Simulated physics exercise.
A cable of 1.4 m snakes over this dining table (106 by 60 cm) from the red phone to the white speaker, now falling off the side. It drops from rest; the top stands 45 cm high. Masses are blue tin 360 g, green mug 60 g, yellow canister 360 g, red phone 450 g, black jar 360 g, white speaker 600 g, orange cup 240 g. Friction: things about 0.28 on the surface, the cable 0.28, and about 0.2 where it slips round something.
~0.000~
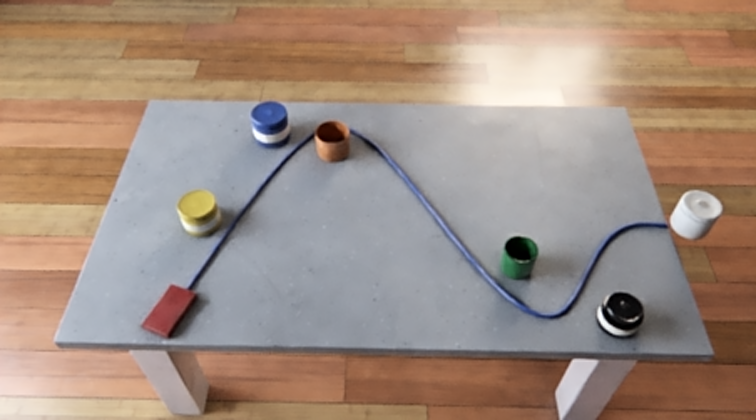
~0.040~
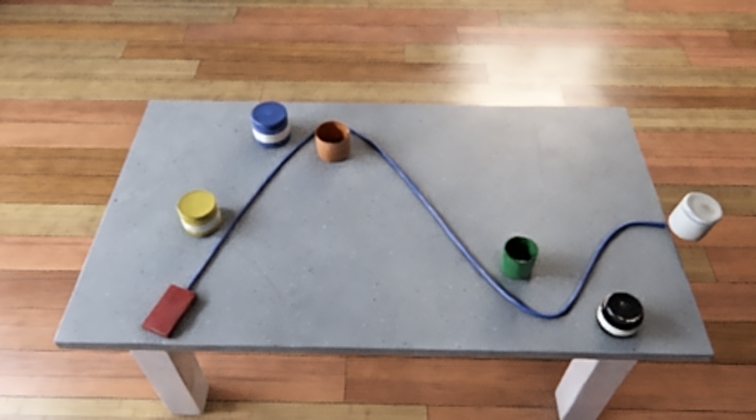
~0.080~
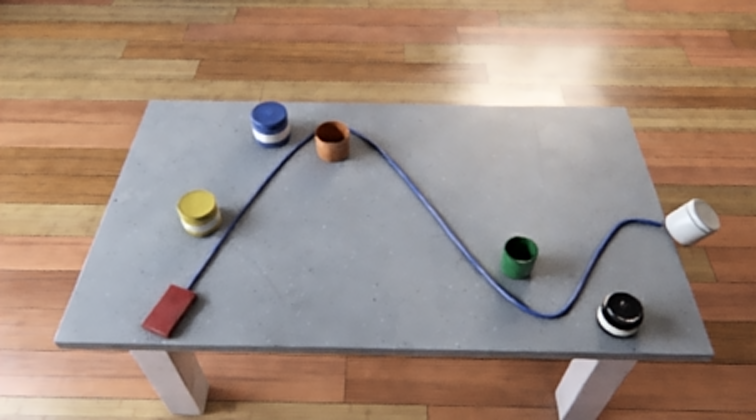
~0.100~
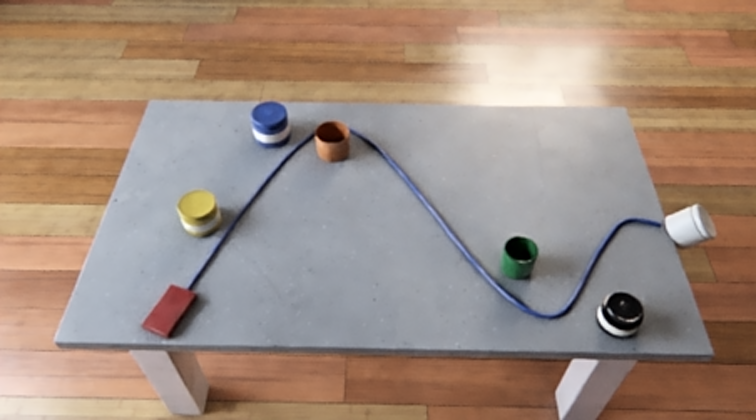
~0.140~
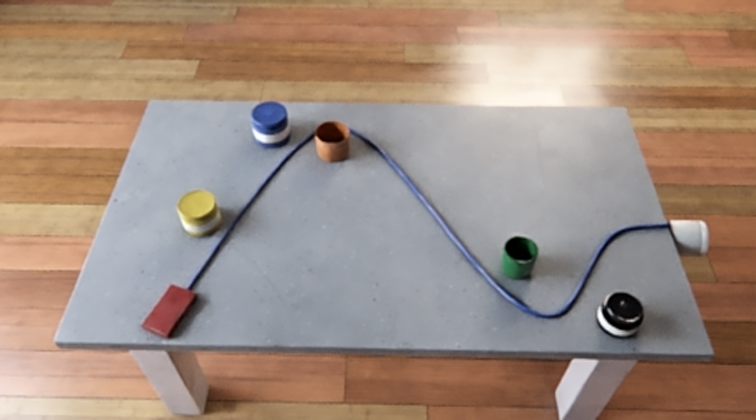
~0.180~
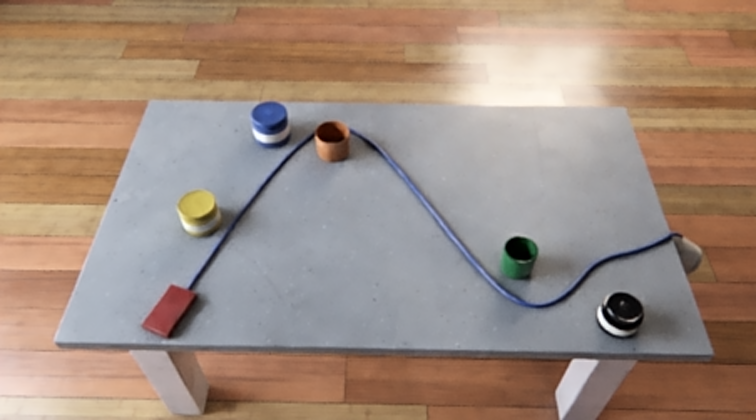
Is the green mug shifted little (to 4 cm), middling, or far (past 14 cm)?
The green mug reaches the top band.
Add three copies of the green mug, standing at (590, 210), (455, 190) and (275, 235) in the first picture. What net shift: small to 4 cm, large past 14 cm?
In that order: Small, small, small.
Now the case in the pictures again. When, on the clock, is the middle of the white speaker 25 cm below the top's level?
About: 0.28 s.
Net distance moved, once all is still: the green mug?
About: Green mug off the top.
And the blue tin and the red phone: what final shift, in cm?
Blue tin 0 cm, red phone 0 cm.
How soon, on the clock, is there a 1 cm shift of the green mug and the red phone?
Green mug 0.24 s, red phone not at all.
By 0.4 s, the cable's tail end at (188, 290); green mug 34 cm off its start, orange cup 9 cm off its start, white speaker over the edge.
By 0.7 s, the cable's tail end at (188, 290); green mug over the edge, orange cup 14 cm off its start, white speaker over the edge.
By 0.9 s, the cable's tail end at (188, 290); green mug over the edge, orange cup 14 cm off its start at (347, 182), white speaker over the edge.
By 1.2 s, the cable's tail end at (188, 290); green mug over the edge, orange cup 14 cm off its start, white speaker over the edge.
By 2.4 s, the cable's tail end at (188, 290); green mug over the edge, orange cup 14 cm off its start at (347, 182), white speaker over the edge.
